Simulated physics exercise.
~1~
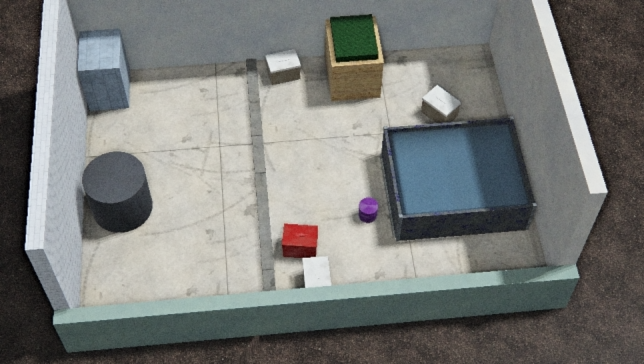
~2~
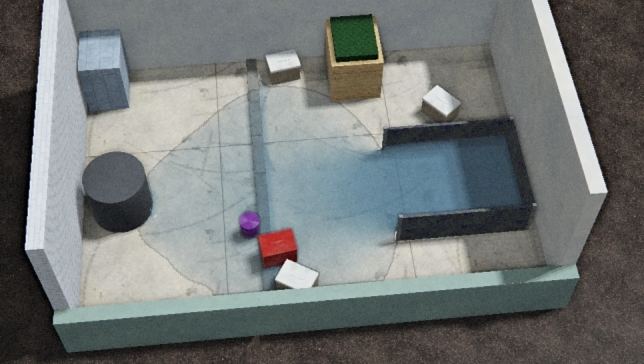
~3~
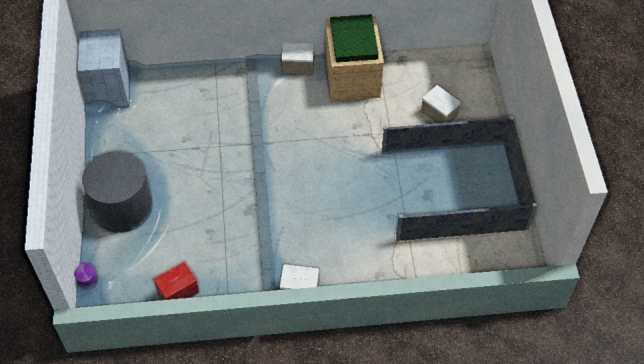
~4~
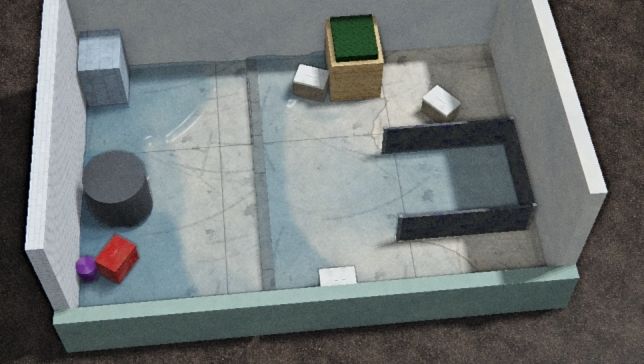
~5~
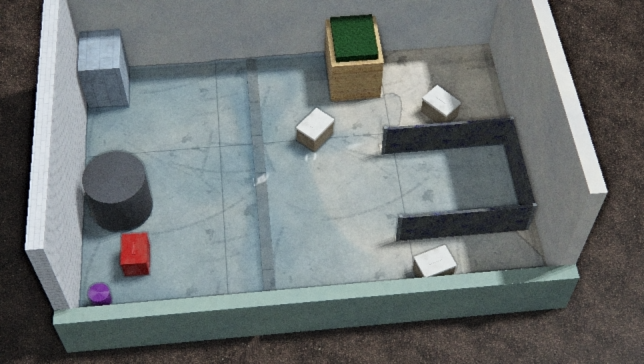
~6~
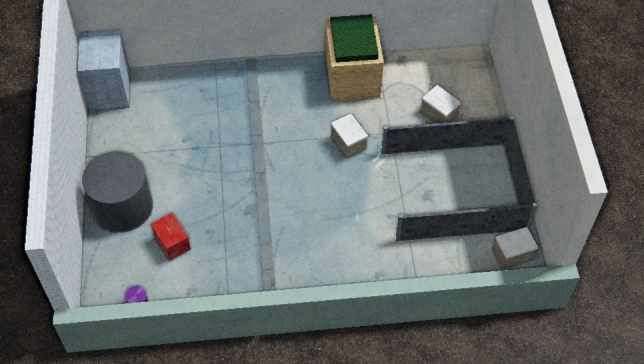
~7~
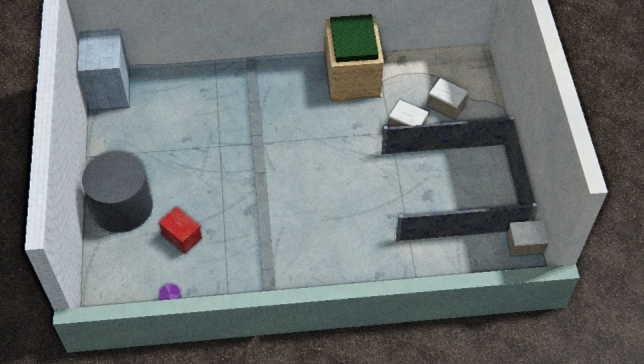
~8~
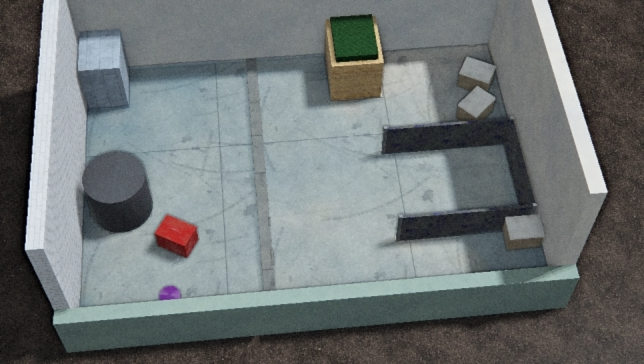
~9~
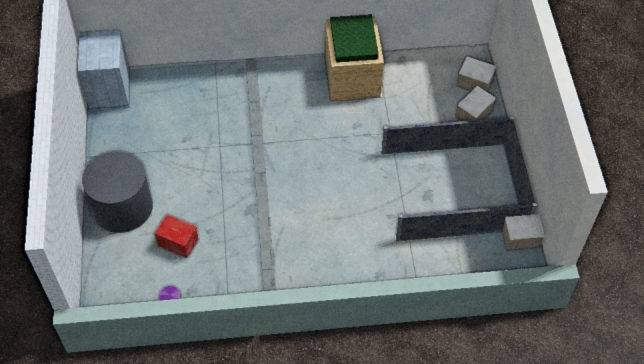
Water spilling from an open tank across a walled floor, sweeping a red block and purple cylinder left before everything settles.
